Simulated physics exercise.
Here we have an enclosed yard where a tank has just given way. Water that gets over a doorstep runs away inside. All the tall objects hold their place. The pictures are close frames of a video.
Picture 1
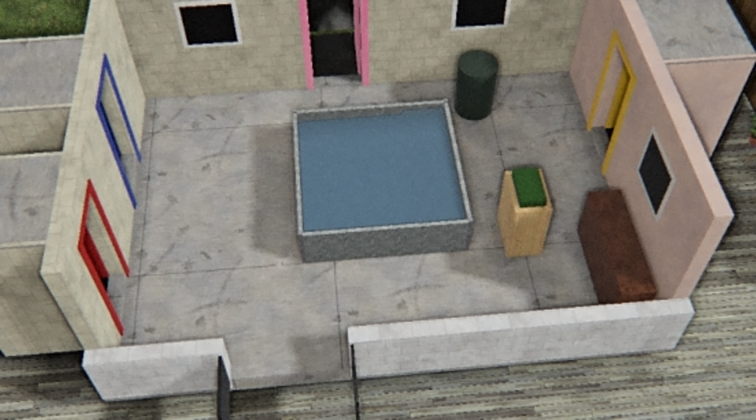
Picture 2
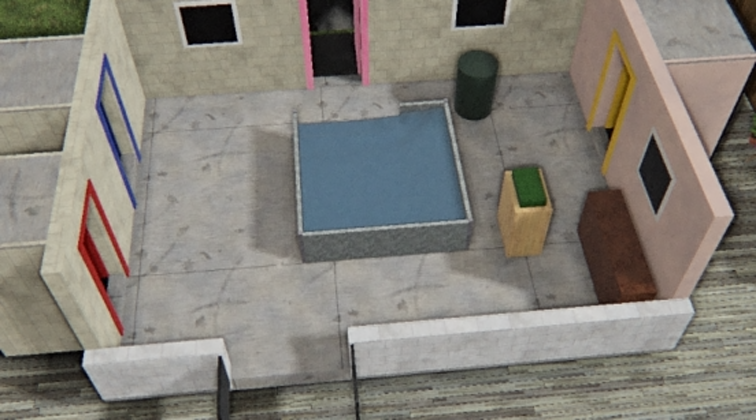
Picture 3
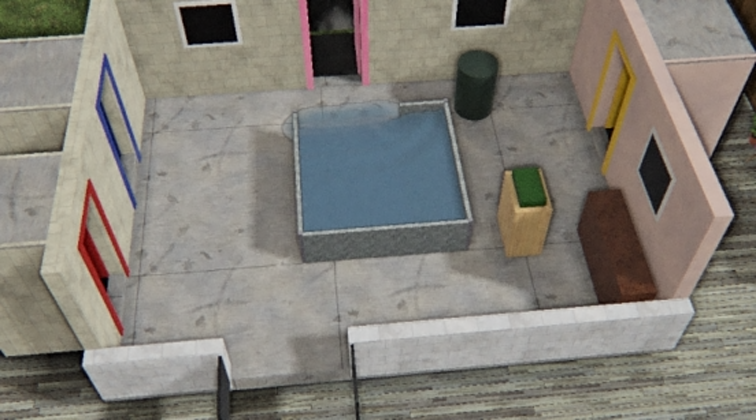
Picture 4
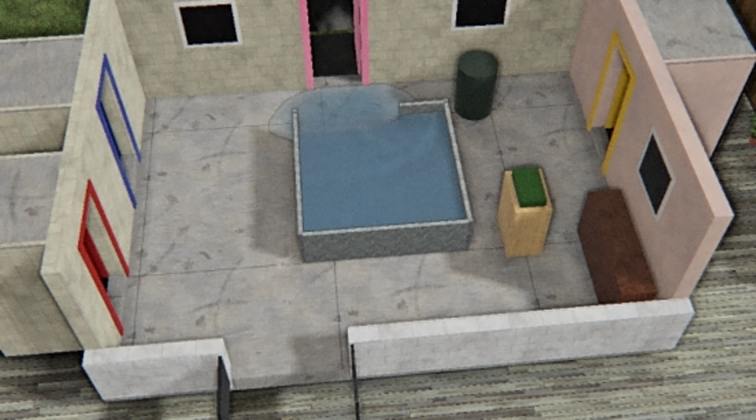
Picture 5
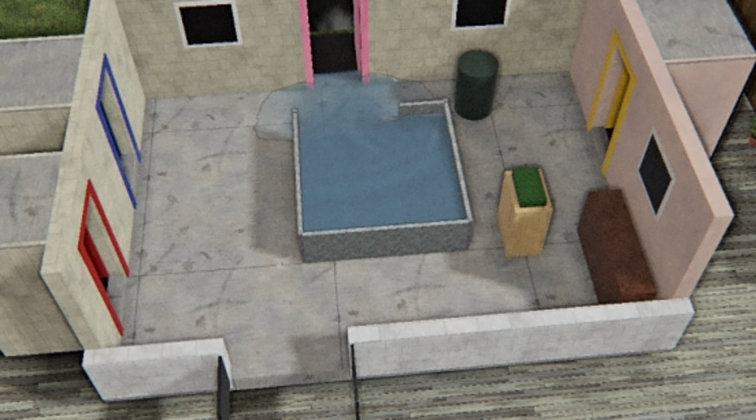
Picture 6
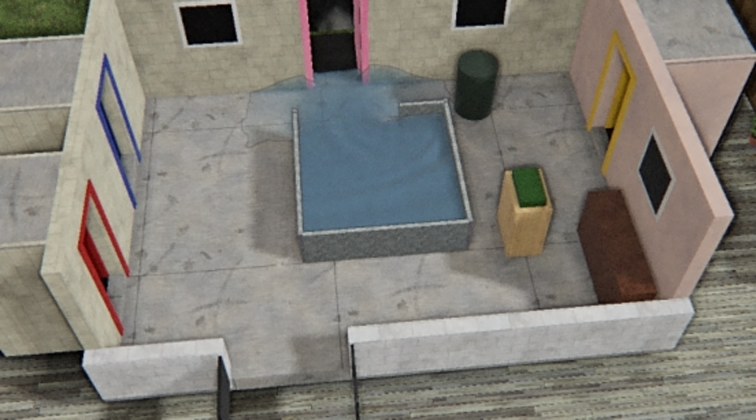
Water pours from the far side of a square tank and spreads across the yard toward the pink doorway.
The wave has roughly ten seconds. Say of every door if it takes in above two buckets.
The red door stays under that; the pink door takes more than that; the yellow door stays under that; the blue door stays under that.
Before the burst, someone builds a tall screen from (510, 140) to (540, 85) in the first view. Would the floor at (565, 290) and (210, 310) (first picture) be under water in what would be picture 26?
In that order: No water, dry.
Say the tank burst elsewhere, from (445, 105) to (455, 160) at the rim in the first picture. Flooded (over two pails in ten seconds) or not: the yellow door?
In short: Yellow floods.
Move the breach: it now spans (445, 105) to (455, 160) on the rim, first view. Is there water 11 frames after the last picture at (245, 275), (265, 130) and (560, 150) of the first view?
One after the other: Not flooded, no water, covered.
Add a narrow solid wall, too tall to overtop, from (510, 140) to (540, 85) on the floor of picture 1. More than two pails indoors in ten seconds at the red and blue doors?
Then: Red keeps below it, blue lets less in.
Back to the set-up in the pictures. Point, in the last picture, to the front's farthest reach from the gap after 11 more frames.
I would point to (565, 74).
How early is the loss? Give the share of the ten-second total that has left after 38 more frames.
I make it 80 per cent.
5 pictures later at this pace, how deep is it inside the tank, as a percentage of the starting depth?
Close to 70 %.
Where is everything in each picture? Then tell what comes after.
In the first picture, the tank at (378, 167) is whole and still.
In the second picture, the front is at a hidden place, out from the gap on the tank's far side.
In the third picture, the front is at (287, 126), out from the gap on the tank's far side.
In the fourth picture, water pours out on the tank's far side and has run to (404, 94).
In the fifth picture, water pours out on the tank's far side and has run to (415, 82).
In the sixth picture, water pours out on the tank's far side and has run to (438, 81).
A moment on, water covers 15 % of the floor; the red door not reached, the pink door far over two buckets in, the yellow door not reached, the blue door not reached.
Next, water covers 25 % of the floor; the red door not reached, the pink door far over two buckets in, the yellow door not reached, the blue door not reached.
Then, water covers 45 % of the floor; the red door wet at the sill, nothing in, the pink door far over two buckets in, the yellow door wet at the sill, nothing in, the blue door wet at the sill, nothing in.
Later, water covers 80 % of the floor; the red door wet at the sill, nothing in, the pink door far over two buckets in, the yellow door wet at the sill, nothing in, the blue door wet at the sill, nothing in.
In the end, water covers 95 % of the floor; the red door wet at the sill, nothing in, the pink door far over two buckets in, the yellow door wet at the sill, nothing in, the blue door wet at the sill, nothing in.
